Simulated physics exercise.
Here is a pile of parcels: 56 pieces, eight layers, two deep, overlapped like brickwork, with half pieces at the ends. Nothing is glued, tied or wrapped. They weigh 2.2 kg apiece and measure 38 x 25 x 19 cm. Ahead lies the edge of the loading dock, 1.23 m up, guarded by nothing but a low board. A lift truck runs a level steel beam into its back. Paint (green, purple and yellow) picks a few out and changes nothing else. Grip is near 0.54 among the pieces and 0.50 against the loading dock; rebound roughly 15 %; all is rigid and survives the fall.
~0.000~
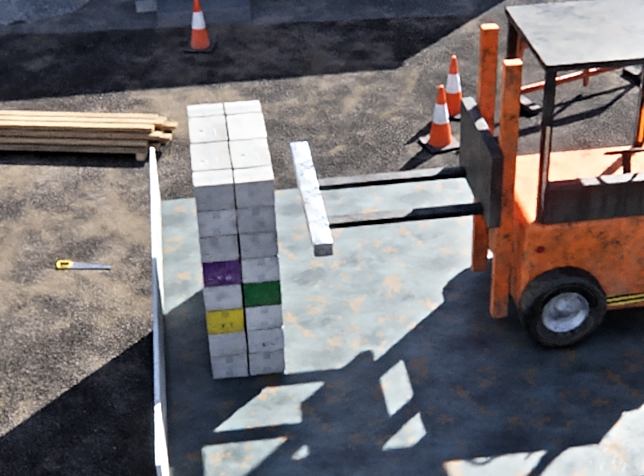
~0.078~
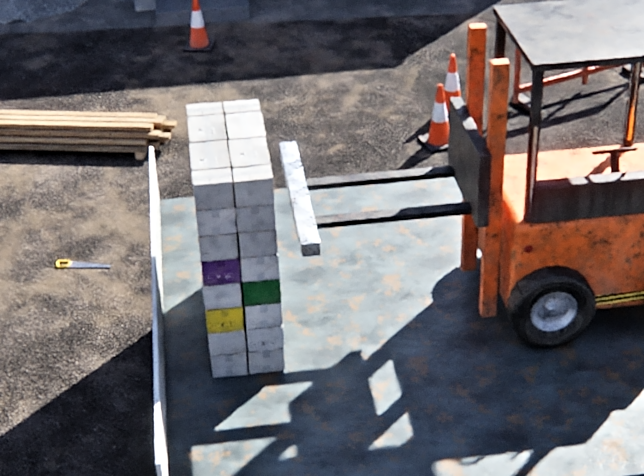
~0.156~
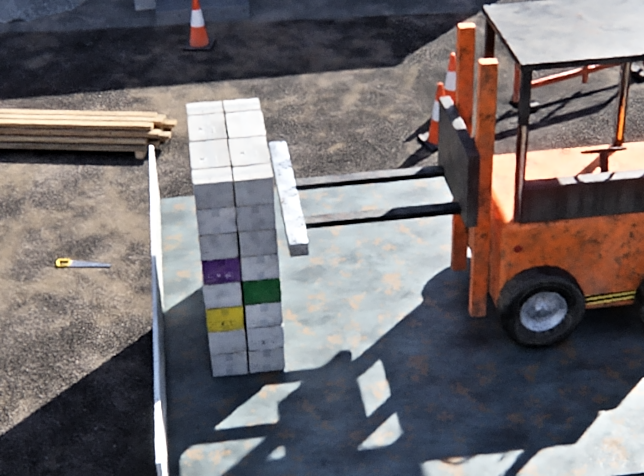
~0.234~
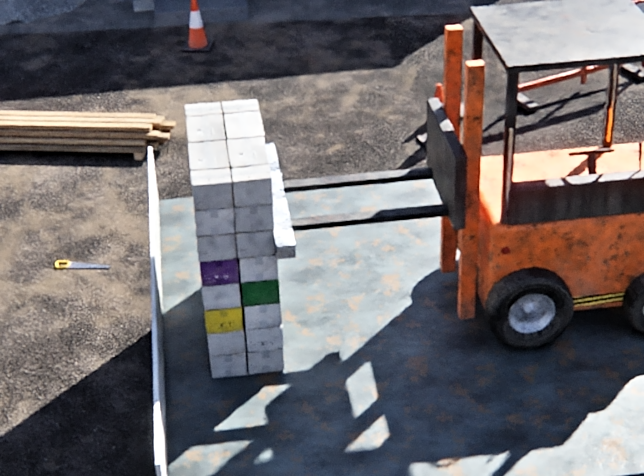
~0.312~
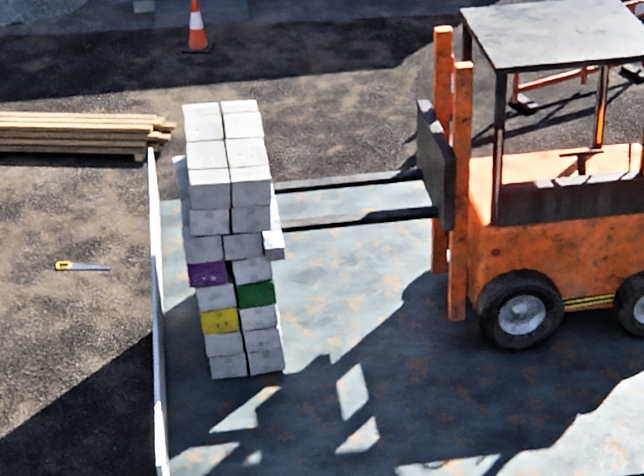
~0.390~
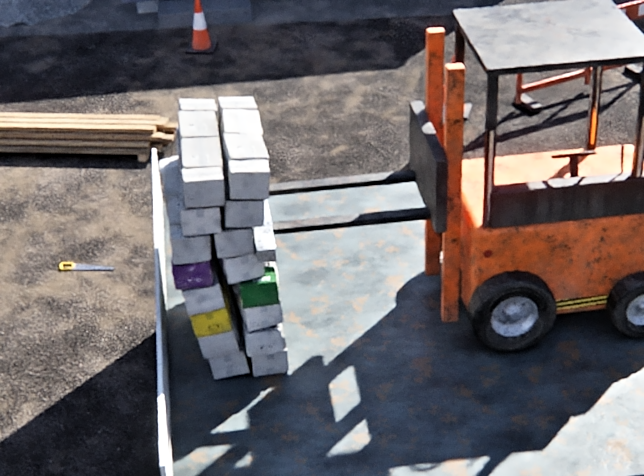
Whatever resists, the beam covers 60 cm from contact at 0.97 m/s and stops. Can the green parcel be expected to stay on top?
It is still on top.
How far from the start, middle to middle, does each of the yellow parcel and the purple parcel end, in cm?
Yellow 30, purple 240.
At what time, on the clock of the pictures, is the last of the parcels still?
Around 3.0 s.
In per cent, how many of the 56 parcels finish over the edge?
Roughly 40 per cent of them.
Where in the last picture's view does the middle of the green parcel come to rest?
At about (220, 301).
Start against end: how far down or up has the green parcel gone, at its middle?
It ends some 5 cm lower.
Around 0.56 s, none of the 56 parcels over the edge, 54 disturbed; green parcel tipped 17°; purple parcel tipped 26°, 59 mm lower.
Around 0.98 s, 3 of the 56 parcels over the edge; green parcel tipped 27°; purple parcel on its side.
Around 1.72 s, 21 of the 56 parcels over the edge; green parcel tipped 28°; purple parcel on its side.
Finally (3.3 s), 21 of the 56 parcels over the edge; green parcel tipped 27°; purple parcel on its side; yellow parcel tipped 29°. Seen by the last camera, middles, green parcel near (220, 301).
